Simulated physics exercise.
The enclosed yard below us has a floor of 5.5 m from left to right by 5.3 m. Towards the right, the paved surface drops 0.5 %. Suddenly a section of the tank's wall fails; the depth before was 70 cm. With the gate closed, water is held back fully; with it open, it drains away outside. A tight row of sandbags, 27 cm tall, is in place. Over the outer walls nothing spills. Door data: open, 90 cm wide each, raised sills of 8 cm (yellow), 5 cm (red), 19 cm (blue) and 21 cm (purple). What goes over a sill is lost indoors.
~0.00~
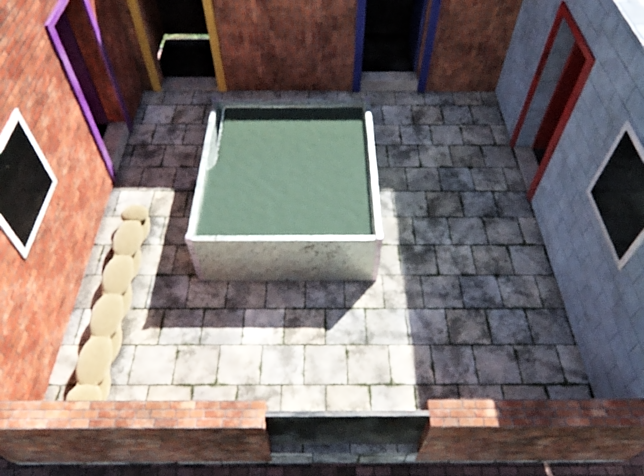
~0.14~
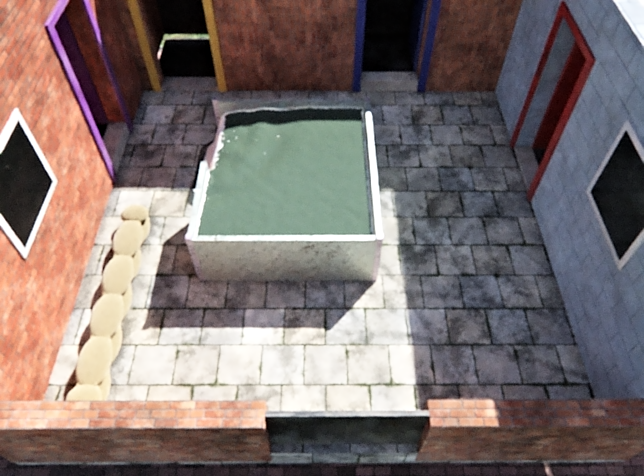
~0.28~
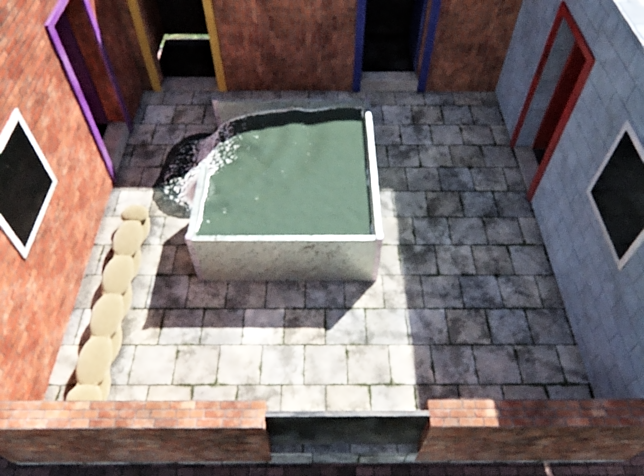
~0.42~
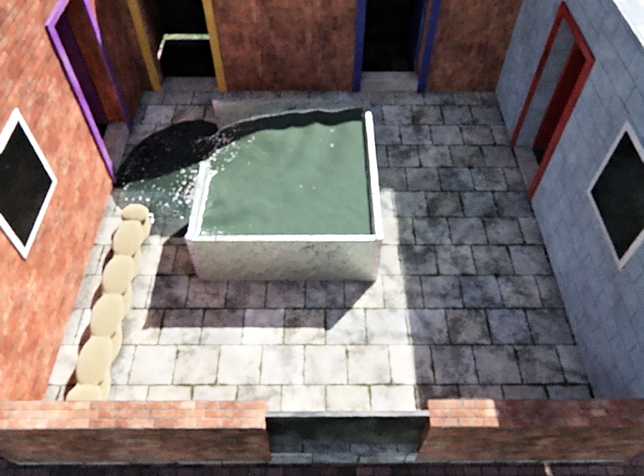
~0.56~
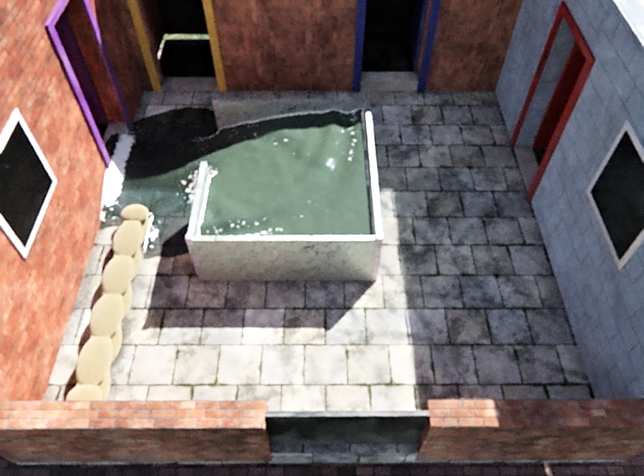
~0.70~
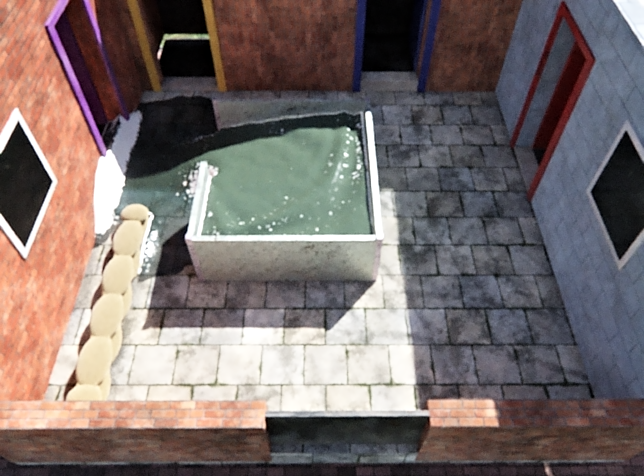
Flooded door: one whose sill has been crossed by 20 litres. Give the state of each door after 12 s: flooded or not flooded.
My prediction: At the yellow door it looks set to land over the limit. At the red door it looks set to land over the limit. At the blue door it looks set to land under the limit. At the purple door it looks set to land over the limit.
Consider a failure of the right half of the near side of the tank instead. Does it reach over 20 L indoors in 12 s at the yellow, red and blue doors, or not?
Then: Yellow beyond it, red beyond it, blue short of it.
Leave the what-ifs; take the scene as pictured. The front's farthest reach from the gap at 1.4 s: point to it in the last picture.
(119, 392).
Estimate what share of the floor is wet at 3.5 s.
Covered: Roughly 60 %.
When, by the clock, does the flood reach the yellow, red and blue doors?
Door times: Yellow 1.0 s / red 4.0 s / blue 2.8 s.
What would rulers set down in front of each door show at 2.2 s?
Depth readings (cm): Yellow = 23; red = 0; blue = 0; purple = 39.
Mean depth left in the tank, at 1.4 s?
It averages close to 49 centimetres.
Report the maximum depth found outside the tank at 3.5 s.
Peak depth: Approx. 38 cm.
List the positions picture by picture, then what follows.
Still water, 70 cm deep, in the tank at (289, 166), in the first picture.
The front is at a hidden place, 0.6 m from the gap at (219, 163); 0.3 m2 of floor is under water; 70 cm left at the back of the tank, in the second picture.
The front is at (160, 198), 0.9 m from the gap at (219, 163); 0.9 m2 of floor is under water; 70 cm left at the back of the tank, in the third picture.
The front is at (118, 188), 1.4 m from the gap at (219, 164); 2.1 m2 of floor is under water; 70 cm left at the back of the tank, in the fourth picture.
The front is at (132, 129), 1.7 m from the gap at (219, 164); 3.0 m2 of floor is under water; 69 cm left at the back of the tank, in the fifth picture.
The front is at (139, 108), 2.0 m from the gap at (219, 163); 3.4 m2 of floor is under water; 62 cm left at the back of the tank, in the sixth picture.
After 1.4 s water covers 20 % of the floor and is deepest (59 cm) near (144, 93); yellow door 16 cm at the sill, 2 L in, red door not reached, blue door not reached, purple door 46 cm at the sill, 77 L in.
After 2.2 s water covers 25 % of the floor and is deepest (45 cm) near (144, 93); yellow door 23 cm at the sill, 71 L in, red door not reached, blue door not reached, purple door 39 cm at the sill, 192 L in.
After 3.5 s water covers 60 % of the floor and is deepest (38 cm) near (36, 428); yellow door 21 cm at the sill, 202 L in, red door not reached, blue door 3 cm at the sill, 0 L in, purple door 28 cm at the sill, 263 L in.
After 7.0 s water covers 85 % of the floor and is deepest (25 cm) near (36, 428); yellow door 15 cm at the sill, 398 L in, red door 8 cm at the sill, 19 L in, blue door 3 cm at the sill, 0 L in, purple door 16 cm at the sill, 284 L in.
After 12.0 s water covers 95 % of the floor and is deepest (12 cm) near (580, 391); yellow door 9 cm at the sill, 486 L in, red door 9 cm at the sill, 71 L in, blue door 5 cm at the sill, 0 L in, purple door 8 cm at the sill, 284 L in.
